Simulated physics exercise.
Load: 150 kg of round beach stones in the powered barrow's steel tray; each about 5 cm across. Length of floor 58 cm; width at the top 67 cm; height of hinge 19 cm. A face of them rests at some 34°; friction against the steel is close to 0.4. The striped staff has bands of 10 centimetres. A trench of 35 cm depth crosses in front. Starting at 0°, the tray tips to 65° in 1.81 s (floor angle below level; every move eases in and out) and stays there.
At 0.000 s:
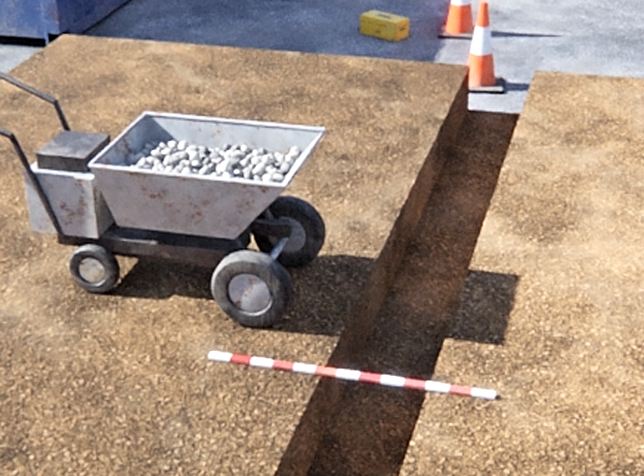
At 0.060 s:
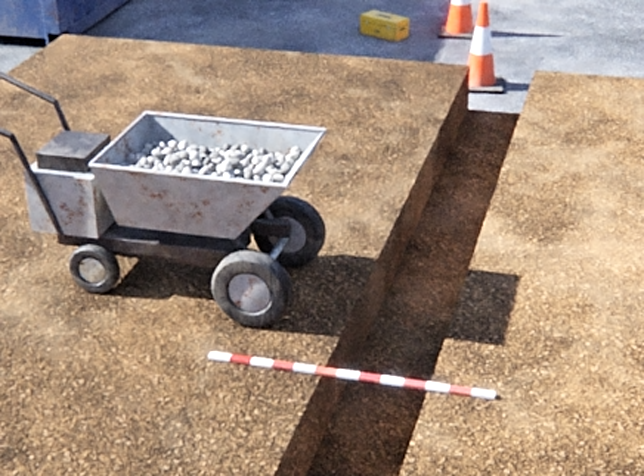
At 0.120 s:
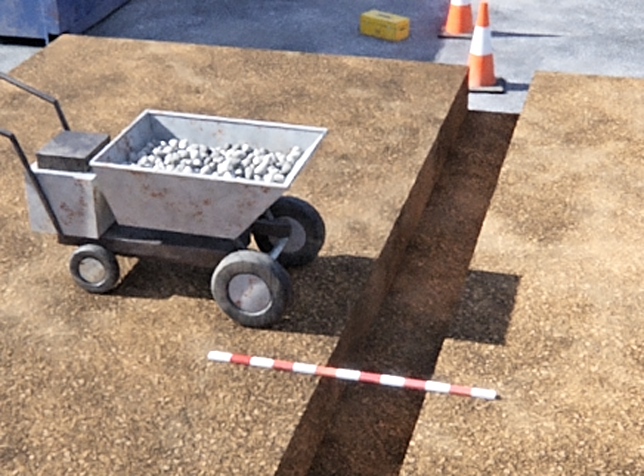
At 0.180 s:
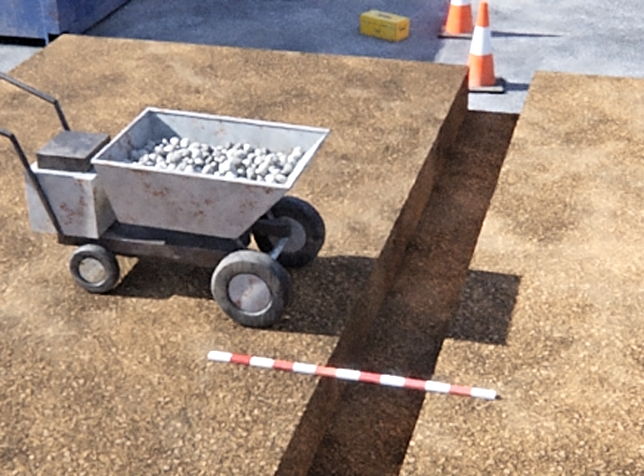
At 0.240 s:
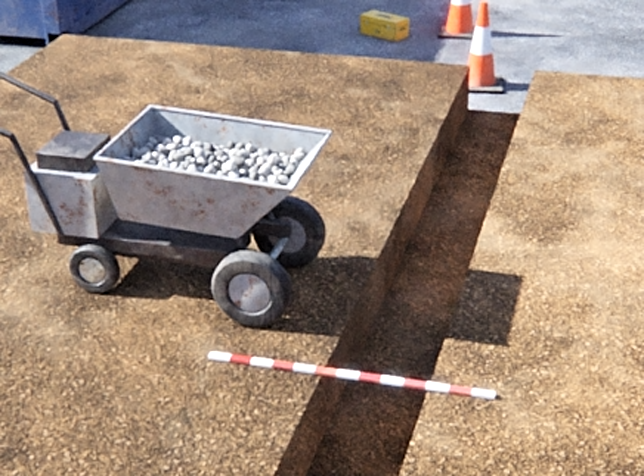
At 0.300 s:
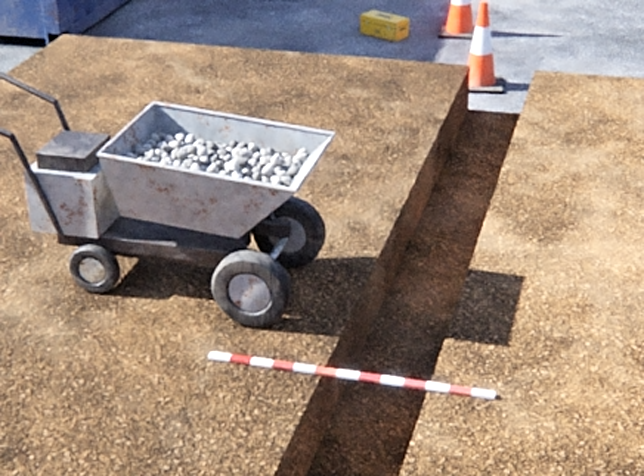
A grey metal cart loaded with pale rounded stones stood on brown gravelly ground left of a narrow trench, and its tray tilted very slightly, the back edge rising a little while the wheels stayed still.
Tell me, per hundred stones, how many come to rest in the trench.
84 per hundred.
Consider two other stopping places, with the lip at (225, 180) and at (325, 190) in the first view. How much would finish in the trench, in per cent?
Near 100 and near 40 percent.
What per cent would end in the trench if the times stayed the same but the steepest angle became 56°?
In that case some 75 per cent.
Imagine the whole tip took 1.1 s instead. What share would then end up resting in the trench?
Expected share: Around 70%.
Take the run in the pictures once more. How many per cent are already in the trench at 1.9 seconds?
40 per cent, give or take.
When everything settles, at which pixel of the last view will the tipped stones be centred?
The resting stones are centred at roughly (423, 358).
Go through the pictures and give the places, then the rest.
In the first frame, the tray is at 0°, its lip at (286, 186); the top of the load is at (214, 157).
The second frame shows lip at (286, 187), floor tilted 0°, highest stones at (214, 157); the stones move at 0.1 m/s on average.
In the third frame, the tray is at 1°, its lip at (288, 187); the top of the load is at (212, 156); the stones move at 0.1 m/s on average.
In the fourth frame, the tray is at 2°, its lip at (290, 188); the top of the load is at (186, 153); the stones move at 0.2 m/s on average.
The fifth frame shows lip at (293, 189), floor tilted 3°, highest stones at (183, 151); the stones move at 0.2 m/s on average.
The sixth frame shows lip at (296, 191), floor tilted 5°, highest stones at (176, 147); the stones move at 0.3 m/s on average.
After 1.4 s the floor is at 55°; 100 % in the tray; the foremost stones are at (391, 235).
After 1.9 s the floor is at 65°; 48 % in the tray, 42 % in the trench, 9 % past the trench; the foremost stones are at (514, 326).
After 2.3 s the floor is at 65°; 23 % in the tray, 62 % in the trench, 16 % past the trench; the foremost stones are at (598, 346).
After 4.2 s the floor is at 65°; 0 % in the tray, 84 % in the trench, 16 % past the trench; the foremost stones are past the picture's edge.
